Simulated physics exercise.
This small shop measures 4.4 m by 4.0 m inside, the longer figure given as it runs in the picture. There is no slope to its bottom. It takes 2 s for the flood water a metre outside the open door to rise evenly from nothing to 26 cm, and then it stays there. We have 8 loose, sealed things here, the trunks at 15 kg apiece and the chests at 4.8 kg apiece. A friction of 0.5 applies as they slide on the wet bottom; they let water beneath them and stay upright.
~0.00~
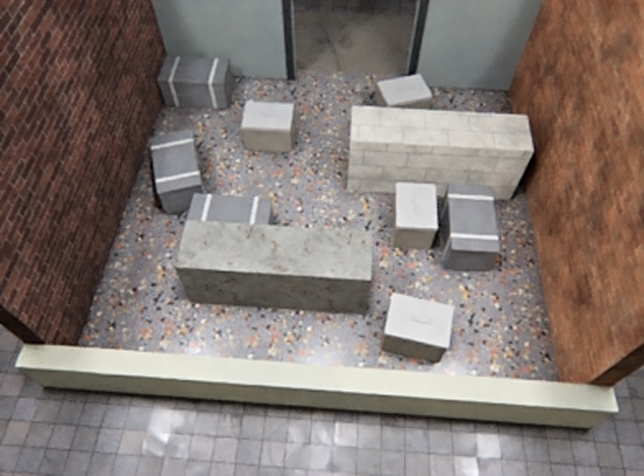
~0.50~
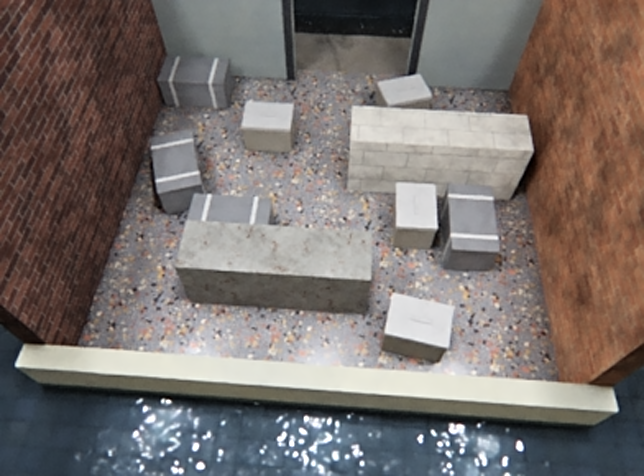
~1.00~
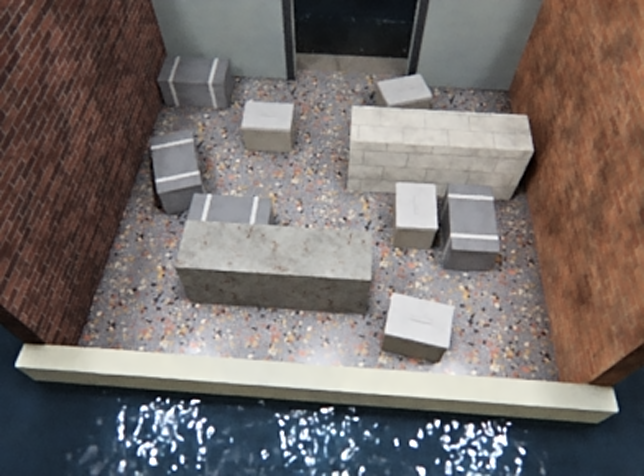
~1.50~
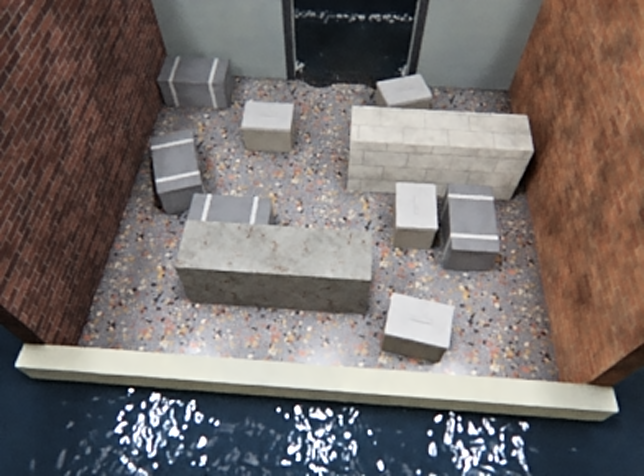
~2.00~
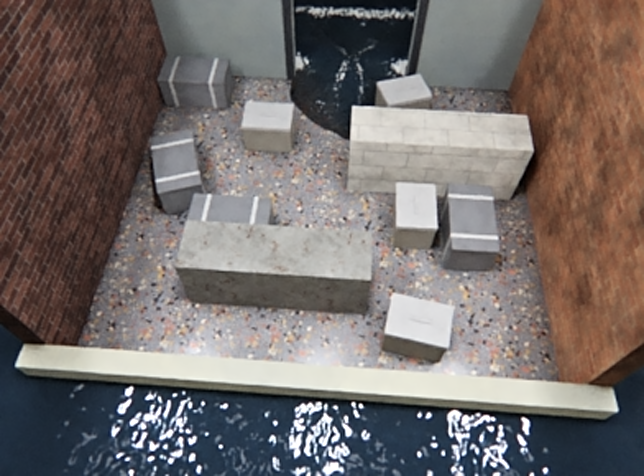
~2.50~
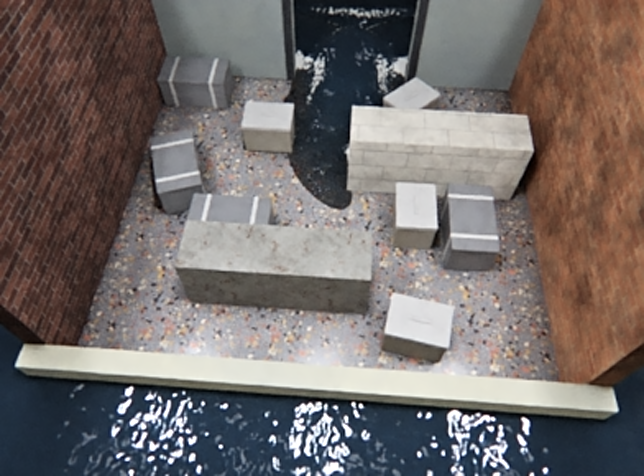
In a small shop, dark water enters through the doorway and nudges one pale chest slightly.
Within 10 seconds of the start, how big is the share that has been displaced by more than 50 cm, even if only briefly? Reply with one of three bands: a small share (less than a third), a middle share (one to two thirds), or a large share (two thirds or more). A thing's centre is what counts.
A large share, two thirds or more.
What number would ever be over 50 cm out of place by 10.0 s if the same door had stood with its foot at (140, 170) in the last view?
That gives 7 of them.
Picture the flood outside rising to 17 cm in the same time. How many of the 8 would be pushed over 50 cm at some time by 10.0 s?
I count 4 of them in that case.
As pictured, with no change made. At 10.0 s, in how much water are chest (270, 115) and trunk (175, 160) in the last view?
Depths: Near 7 cm, then near 7 cm.
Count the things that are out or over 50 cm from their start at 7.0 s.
4 of them.
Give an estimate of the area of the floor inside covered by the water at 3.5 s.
Roughly 7.0 m2.
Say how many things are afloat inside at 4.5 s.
2 of them.
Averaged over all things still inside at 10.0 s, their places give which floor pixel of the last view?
I'd say about (376, 194) in the last view.
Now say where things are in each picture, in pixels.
The first picture shows a chest at (404, 89) rests on the ground; a trunk at (175, 160), on the bottom; 0.0 m2 under water; 0 of 8 have shifted.
The second picture shows a chest at (404, 89) rests on the ground; a trunk at (175, 160) rests on the ground; 0.0 m2 under water; 0 of 8 have shifted.
The third picture shows a chest at (404, 89), on the bottom; a trunk at (175, 160) rests on the ground; water covers 0.0 m2; 0 of 8 have shifted.
The fourth picture shows a chest at (404, 89), on the bottom; a trunk at (175, 160), on the bottom; 0.1 m2 under water; 0 of 8 have shifted.
The fifth picture shows a chest at (404, 89) rests on the ground; a trunk at (175, 160) rests on the ground; water covers 1.0 m2; 0 of 8 have shifted.
The sixth picture shows a chest at (412, 96) rests on the ground, 15 cm from its start; a trunk at (175, 160), on the bottom; 2.3 m2 under water; 1 of 8 have shifted.
After 3.5 s 2 of 8 are over 50 cm from their spots; 0 afloat.
After 4.5 s 2 of 8 are over 50 cm from their spots; 2 afloat.
After 7.0 s 4 of 8 are over 50 cm from their spots; 6 afloat.
After 10.0 s 7 of 8 are over 50 cm from their spots, and 7 have been at some point; 8 afloat.
